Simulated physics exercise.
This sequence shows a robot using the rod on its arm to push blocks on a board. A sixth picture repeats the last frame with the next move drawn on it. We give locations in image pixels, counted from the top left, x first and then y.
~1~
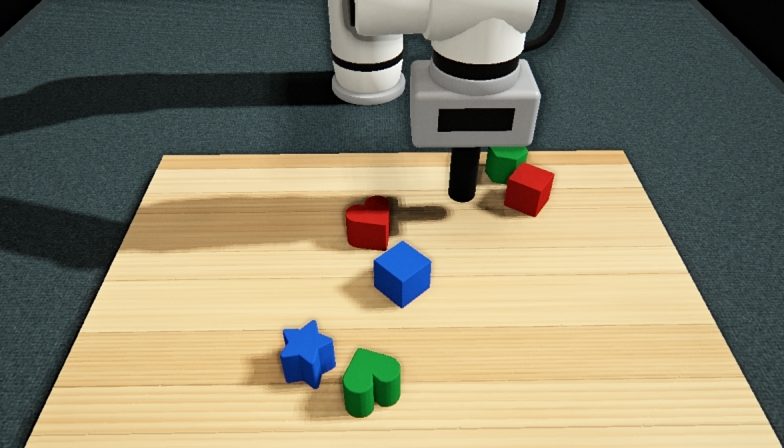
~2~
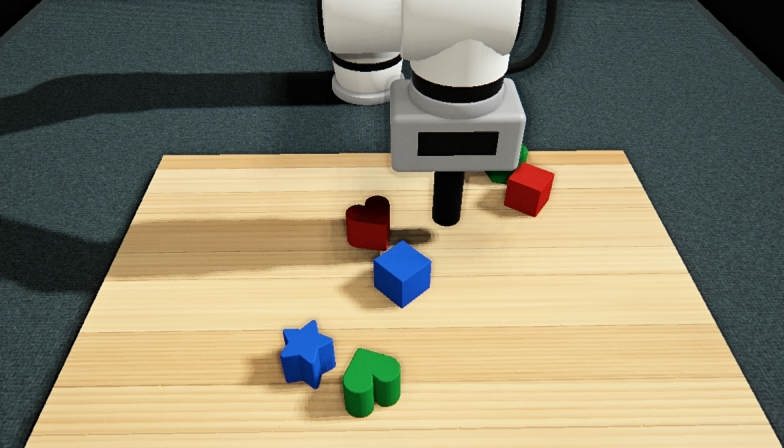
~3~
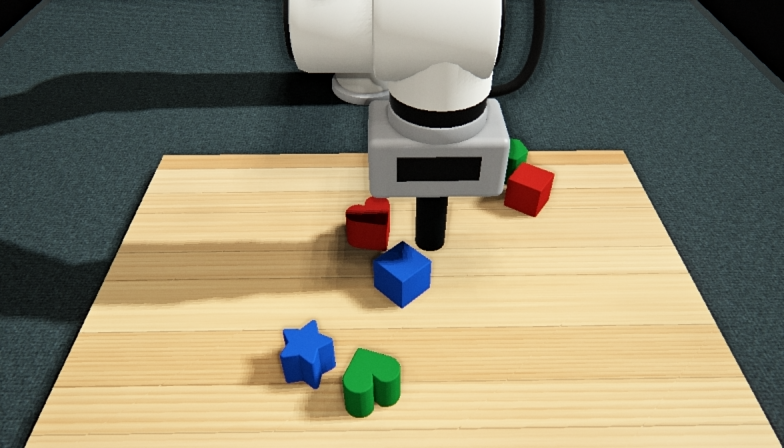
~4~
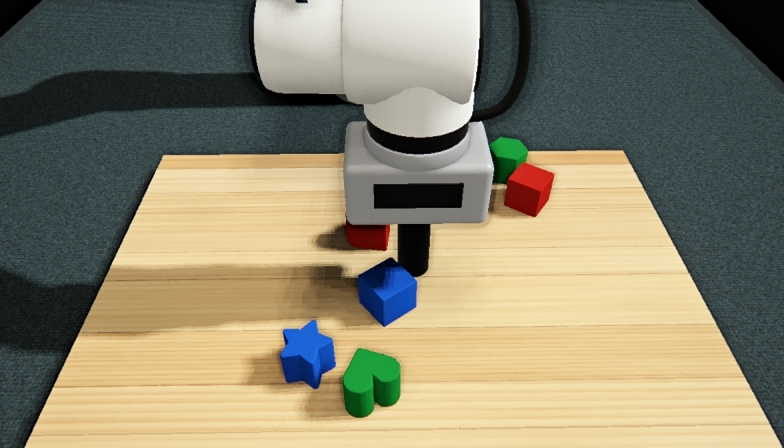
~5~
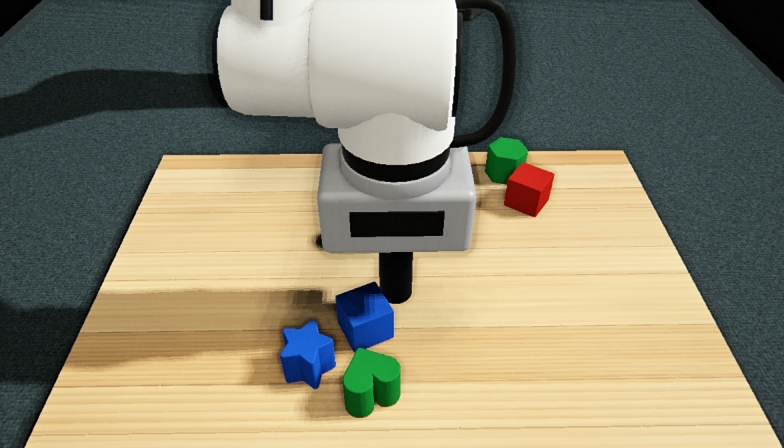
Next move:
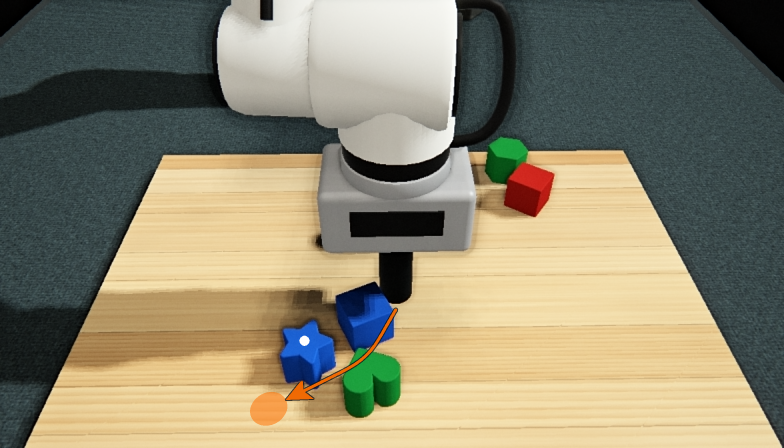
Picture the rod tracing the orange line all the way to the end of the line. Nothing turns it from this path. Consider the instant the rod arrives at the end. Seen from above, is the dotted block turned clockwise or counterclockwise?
It rotates clockwise.
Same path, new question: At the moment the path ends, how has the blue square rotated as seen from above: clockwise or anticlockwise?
Direction: Clockwise.
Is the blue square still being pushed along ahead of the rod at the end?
In short: Yes.
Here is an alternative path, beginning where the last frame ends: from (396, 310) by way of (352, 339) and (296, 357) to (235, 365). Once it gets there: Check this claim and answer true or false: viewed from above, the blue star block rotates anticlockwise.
The statement is correct.
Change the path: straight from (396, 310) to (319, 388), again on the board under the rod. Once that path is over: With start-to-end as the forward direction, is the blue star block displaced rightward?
Yes
The drawn path runs from (396, 310) by way of (371, 350) and (324, 381) to (269, 408); the dot is on the blue star block.
On the path given first. One third of the way, rod (370, 333); blue star block (284, 353), turned 25° clockwise; blue square (331, 338); green heart block (368, 374), turned 15° anticlockwise.
Two thirds of the way, rod (322, 364); blue star block (225, 376), turned 35° clockwise; blue square (276, 367), turned 20° clockwise; green heart block (362, 379), turned 45° anticlockwise.
At the end, rod (264, 392); blue star block (161, 394), turned 45° clockwise; blue square (213, 392), turned 30° clockwise; green heart block (362, 379), turned 45° anticlockwise.
